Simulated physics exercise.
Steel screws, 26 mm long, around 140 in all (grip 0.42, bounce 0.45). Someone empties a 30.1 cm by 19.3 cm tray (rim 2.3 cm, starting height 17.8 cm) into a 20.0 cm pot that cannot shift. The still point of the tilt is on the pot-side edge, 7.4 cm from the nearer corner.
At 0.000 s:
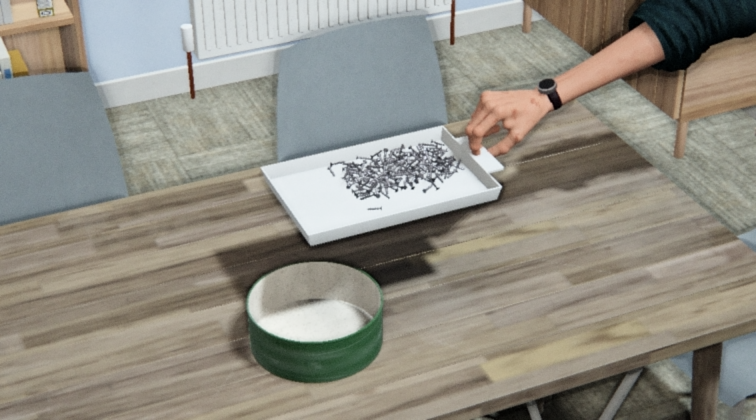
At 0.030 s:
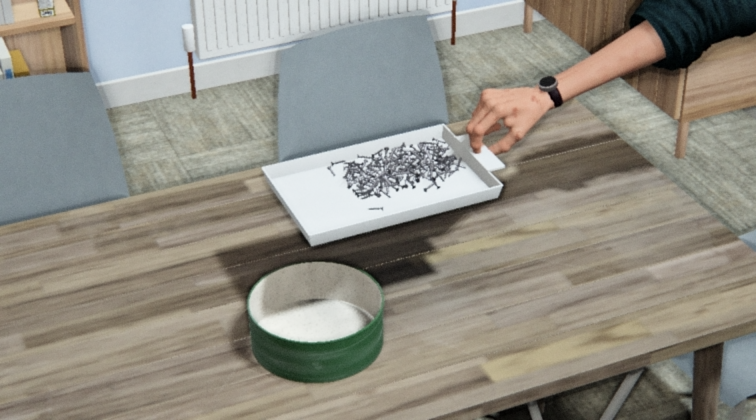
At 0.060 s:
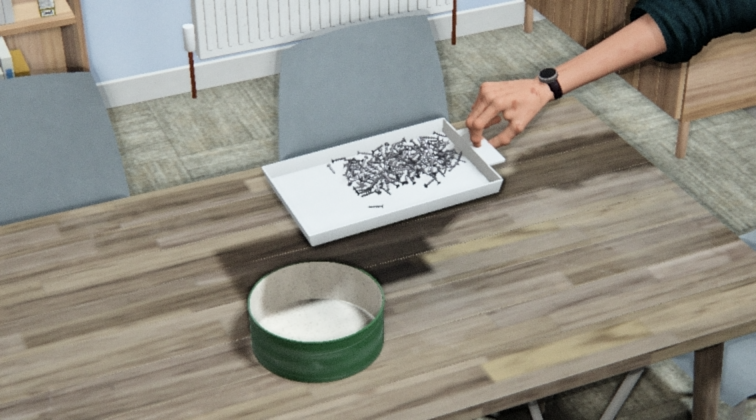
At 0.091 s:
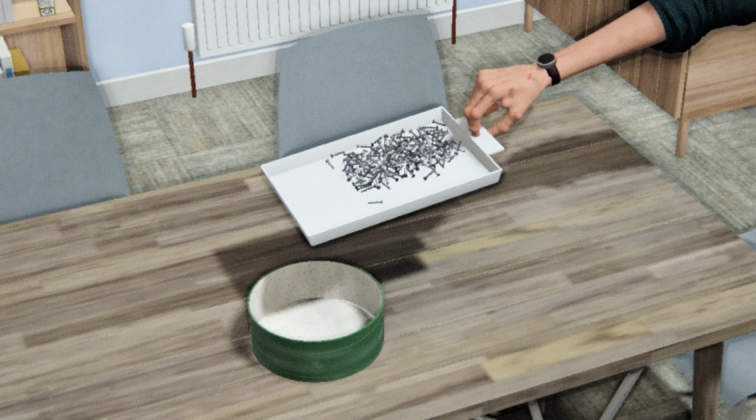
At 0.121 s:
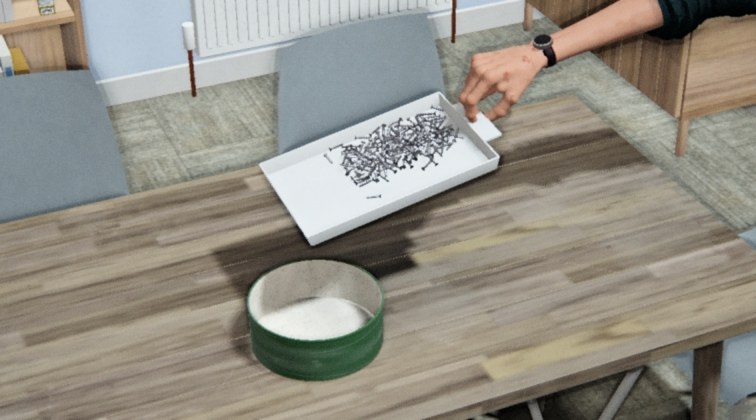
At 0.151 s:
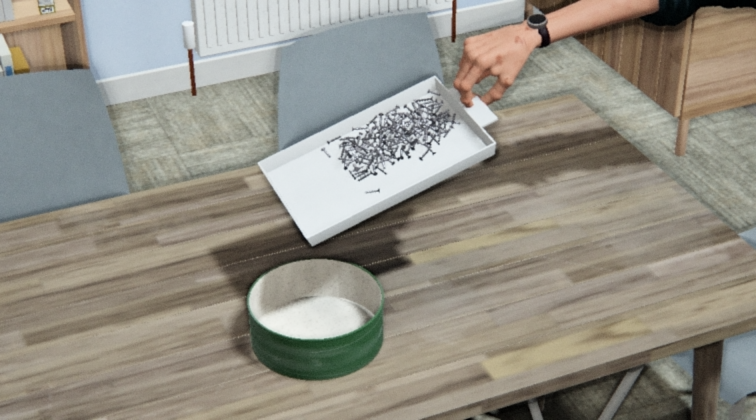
A room with a wood-plank table, grey chairs and a white radiator behind it is seen from above at an angle, the camera still. A white tray holding a heap of small dark grey screws sits above the table's middle, with a green round pot, pale inside, in front. A hand wearing a dark watch grips the tray's right end and raises it, slowly then faster, tilting the tray down leftward.
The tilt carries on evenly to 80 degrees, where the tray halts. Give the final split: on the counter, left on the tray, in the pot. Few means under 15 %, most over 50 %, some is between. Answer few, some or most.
Counter most, tray few, pot some.
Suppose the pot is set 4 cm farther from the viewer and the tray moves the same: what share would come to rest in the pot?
In that case some 35 per cent.
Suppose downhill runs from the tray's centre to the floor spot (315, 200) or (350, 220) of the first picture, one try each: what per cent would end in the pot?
Some 0 and 85 per cent.
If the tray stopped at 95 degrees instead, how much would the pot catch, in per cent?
It would be near 30 per cent.
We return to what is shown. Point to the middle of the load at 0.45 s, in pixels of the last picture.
Near (308, 132).
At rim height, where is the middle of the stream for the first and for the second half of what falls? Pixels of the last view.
First near (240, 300), later near (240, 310).
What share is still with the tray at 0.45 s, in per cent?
Some 100 per cent of the load.
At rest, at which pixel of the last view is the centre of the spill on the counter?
Around (187, 362).
Then, at 0.33 s, tilt 50 degrees; the tray holds 100 %, the pot 0 %.
Then, at 0.45 s, tilt 72 degrees; the tray holds 100 %, the pot 0 %.
After 0.71 s, tilt 80 degrees; the tray holds 5 %, the pot 25 %.
By 2.1 s all is still; counter 65 %, tray 0 %, pot 30 %.
